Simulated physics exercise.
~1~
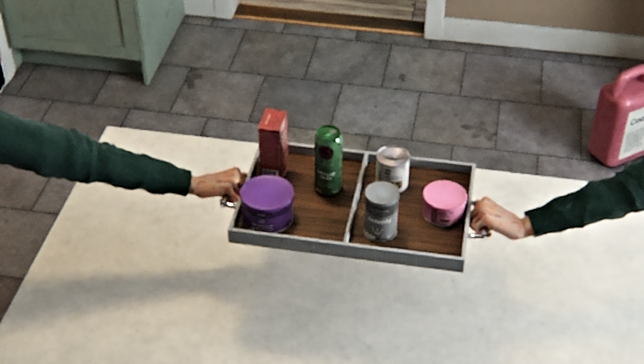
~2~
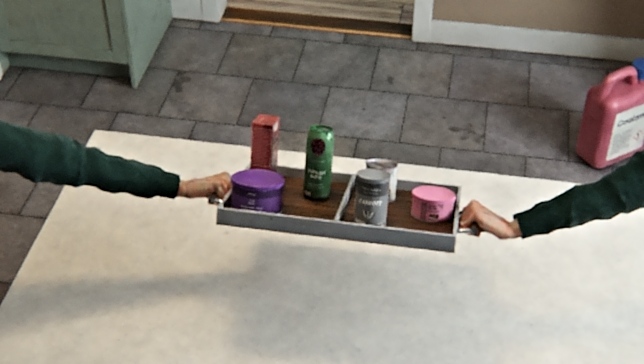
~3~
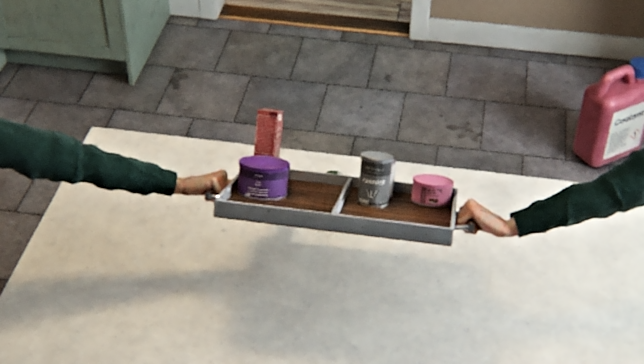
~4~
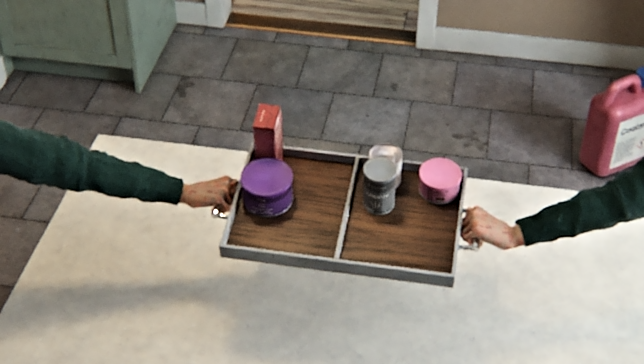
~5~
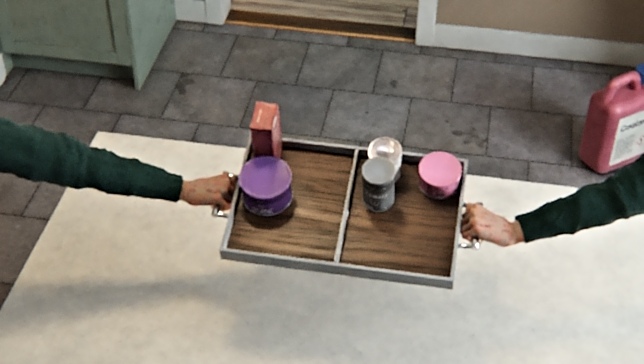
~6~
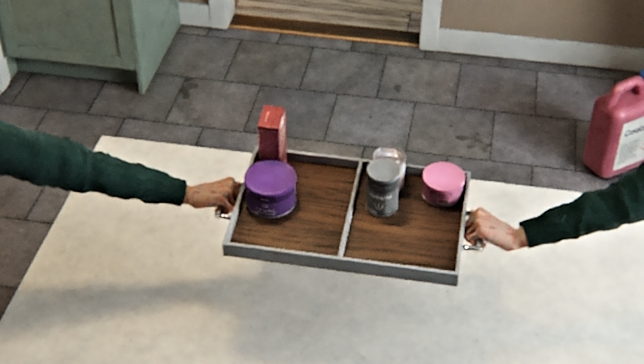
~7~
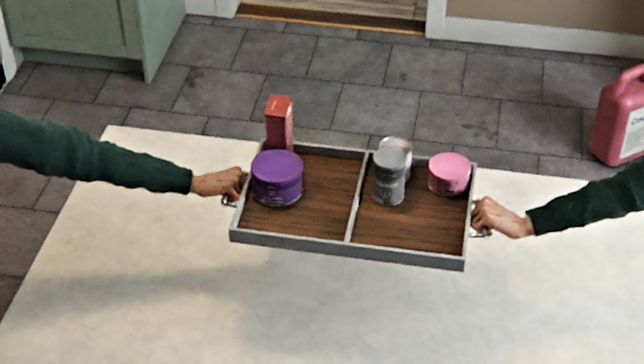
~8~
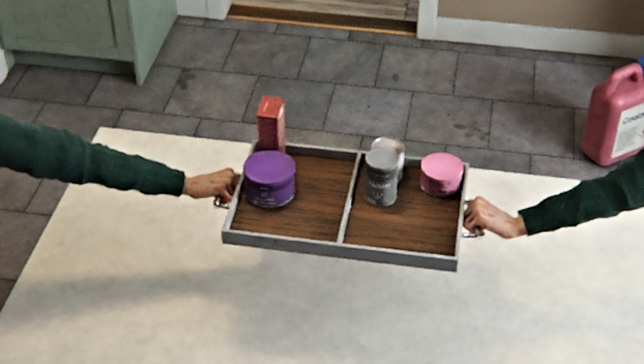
Above a pale tabletop, two hands tilting a tray of containers, the green can vanishing while the others shift and stay aboard.
